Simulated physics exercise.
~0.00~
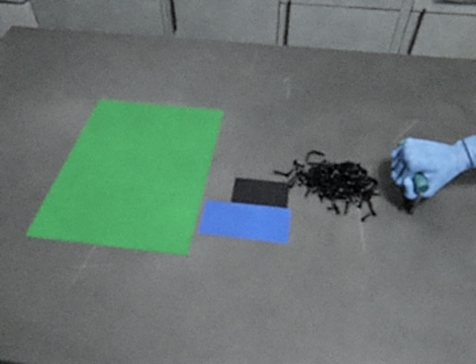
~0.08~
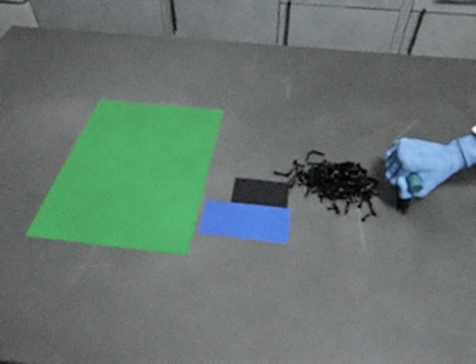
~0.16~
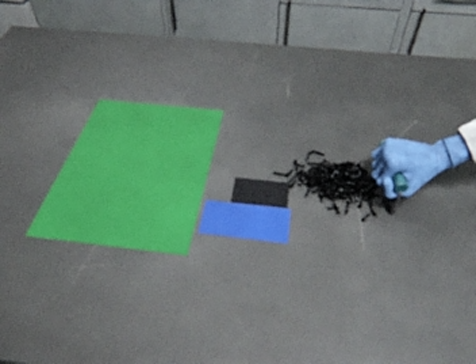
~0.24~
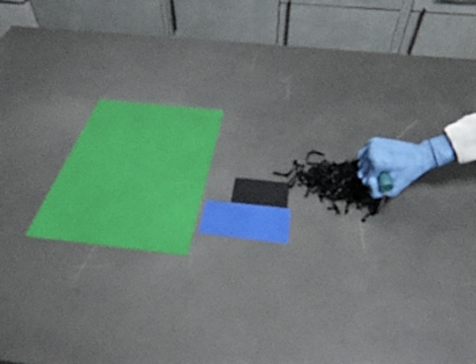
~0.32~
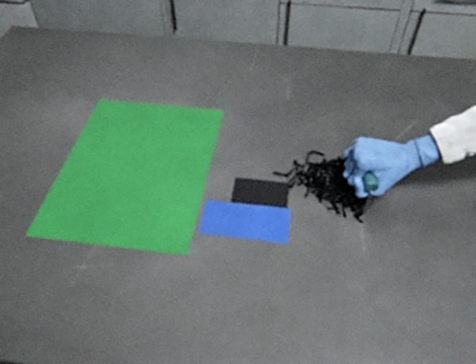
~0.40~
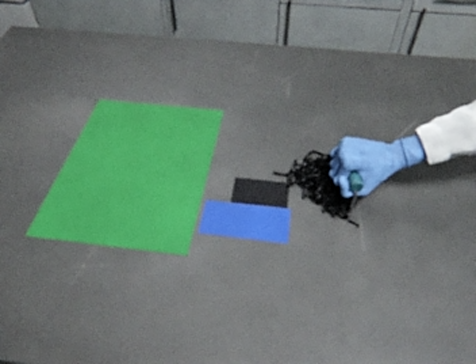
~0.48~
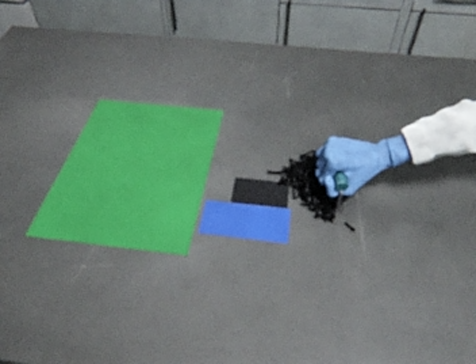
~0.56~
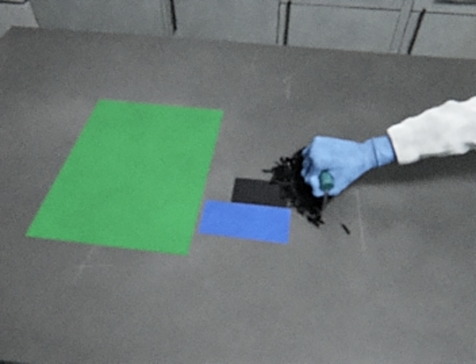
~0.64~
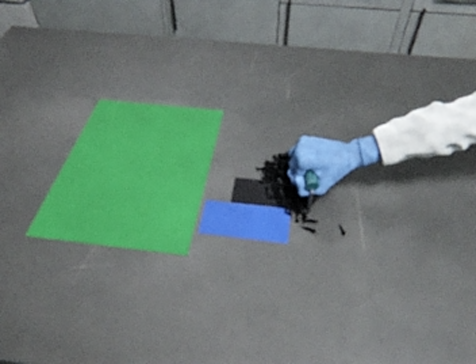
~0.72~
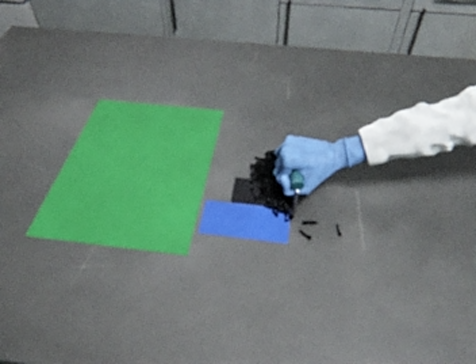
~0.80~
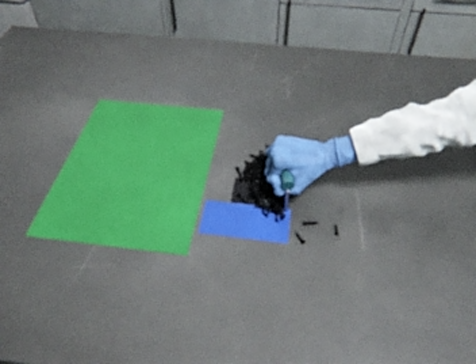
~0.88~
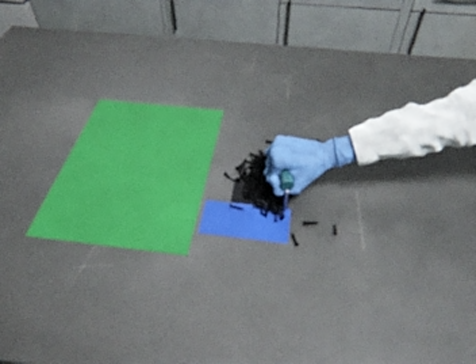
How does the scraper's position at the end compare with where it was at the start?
At the start the scraper is near the right side of the table, to the right of the heap of screws. By the end it is much farther left, close to the right edges of the small black and blue mats.
